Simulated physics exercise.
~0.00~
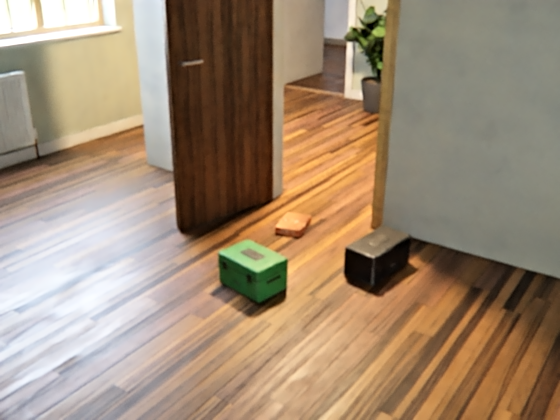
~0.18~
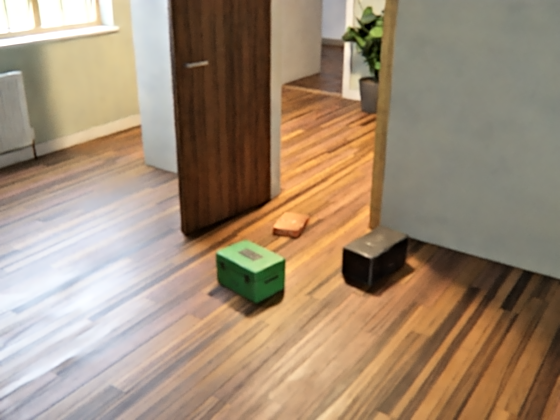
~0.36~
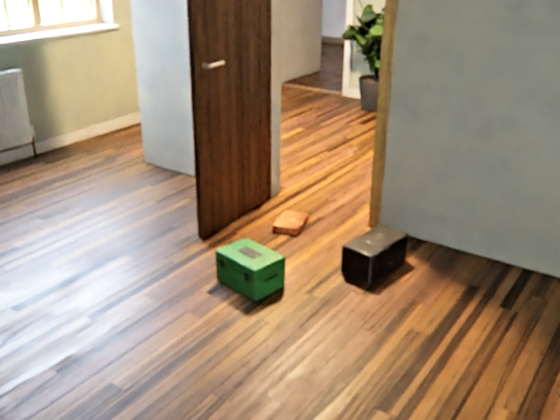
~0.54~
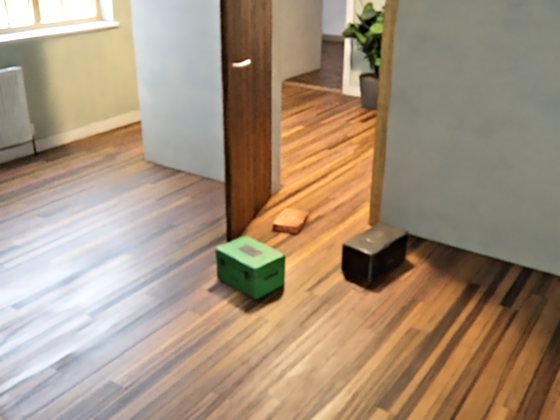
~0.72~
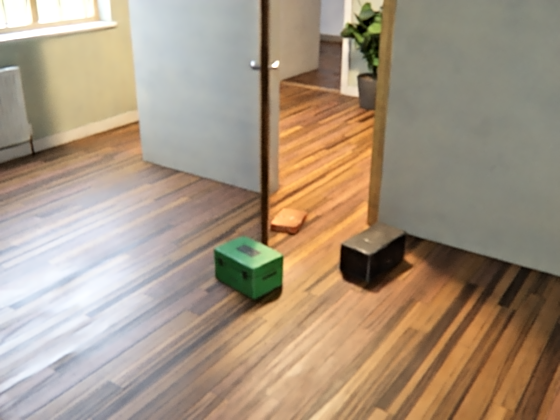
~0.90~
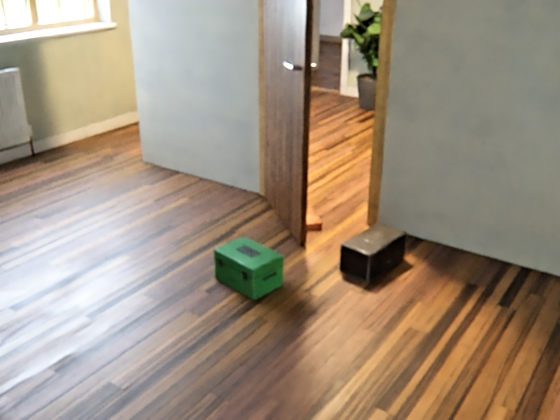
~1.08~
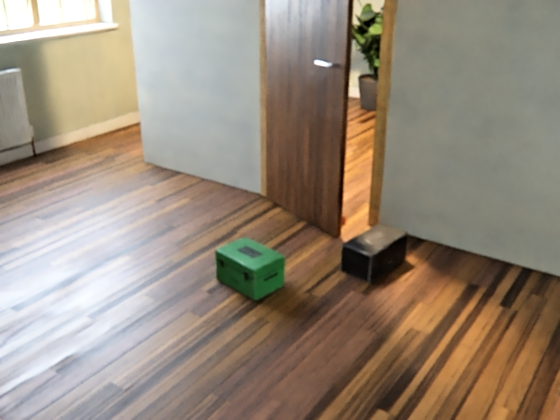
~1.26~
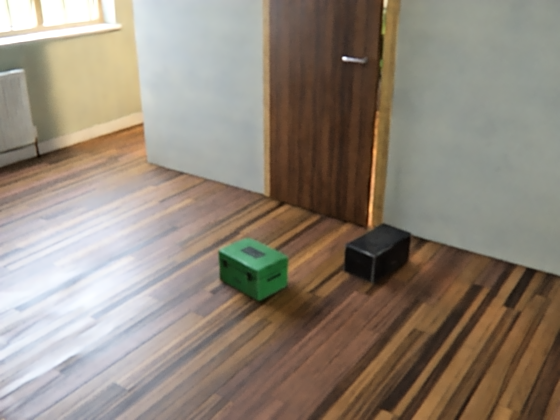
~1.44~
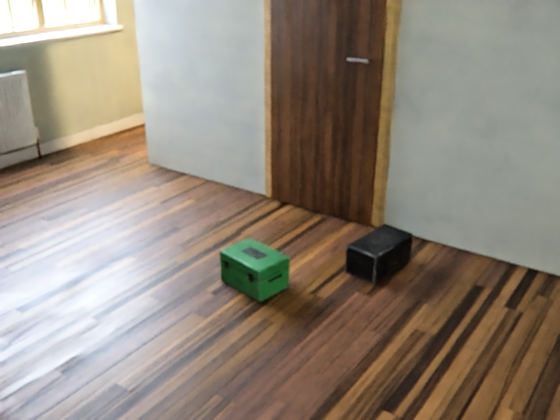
To begin with, a dark wooden door stands wide open in a room with a striped wood floor, with a green toolbox and a black toolbox in front of the doorway and a small orange packet lying on the floor behind them. The door swings steadily round towards its frame, with no hand in view. As it nears the packet, the packet shifts to the right, then disappears from sight behind the door. The door keeps turning past the toolboxes, which stay where they are. Finally it rests fully shut in its frame, with the packet out of view.
